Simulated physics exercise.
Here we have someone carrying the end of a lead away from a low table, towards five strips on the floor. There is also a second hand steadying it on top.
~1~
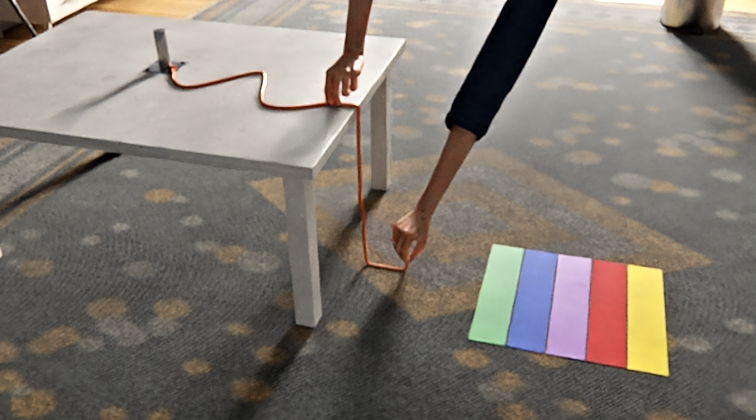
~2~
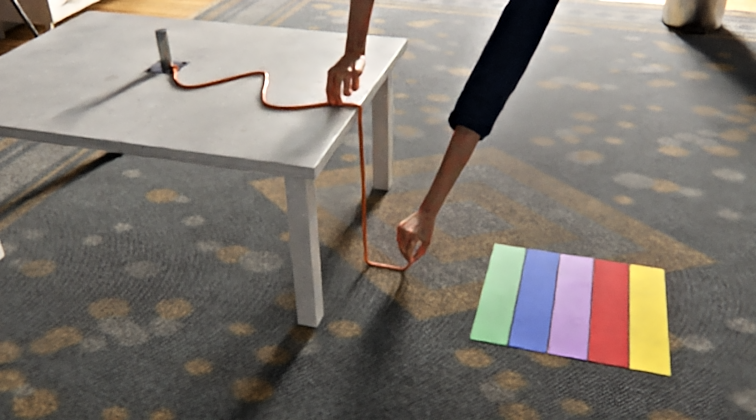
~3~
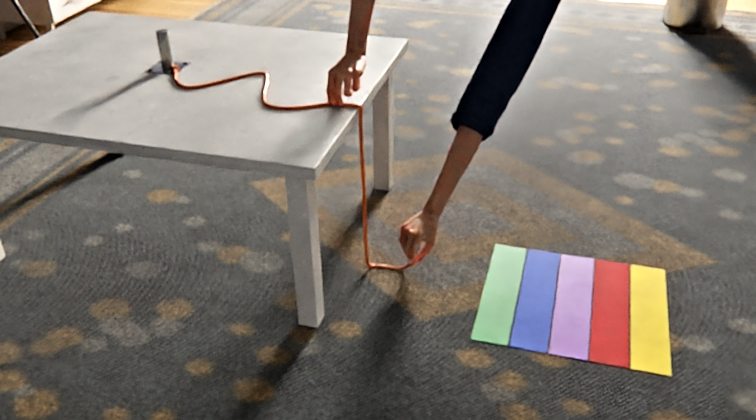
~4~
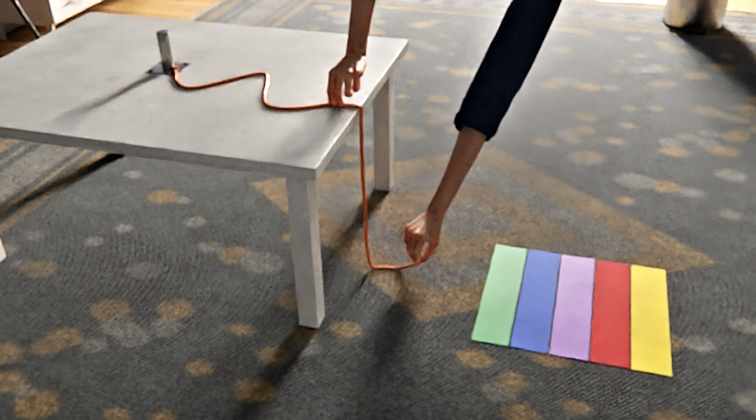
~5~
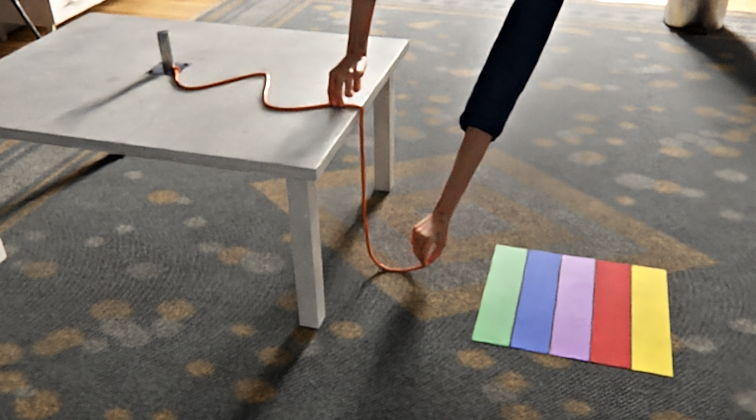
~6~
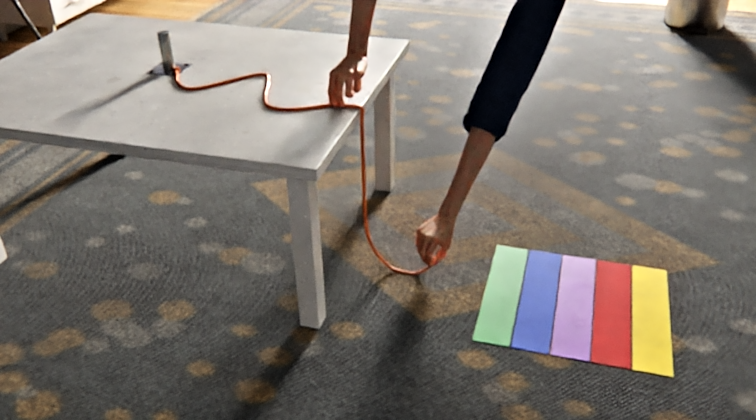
On a patterned carpet beside a low white table, one hand held an orange cord at the table's edge while another drew its dangling end slightly right, towards five coloured strips, loosening its sharp bend into a curve.
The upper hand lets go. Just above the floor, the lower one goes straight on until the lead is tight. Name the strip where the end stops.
Yellow.
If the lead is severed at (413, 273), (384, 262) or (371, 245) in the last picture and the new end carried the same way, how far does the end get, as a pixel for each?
In order, it ends up near (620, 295), (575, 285) and (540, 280).
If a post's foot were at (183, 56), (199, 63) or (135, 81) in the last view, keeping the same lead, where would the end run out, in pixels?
In pixels, the answers are (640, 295), (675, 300) and (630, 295).
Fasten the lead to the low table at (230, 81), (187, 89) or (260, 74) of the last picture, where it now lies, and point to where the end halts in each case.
About (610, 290), (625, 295) and (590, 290).
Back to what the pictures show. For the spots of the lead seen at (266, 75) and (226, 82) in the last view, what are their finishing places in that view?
Final positions are (299, 88) and (259, 82), in that order.
Early on, end near (580, 287); over purple.
Midway, end near (625, 294); over red.
At the end of the slack, end near (652, 299); over yellow. It halts on the yellow strip.
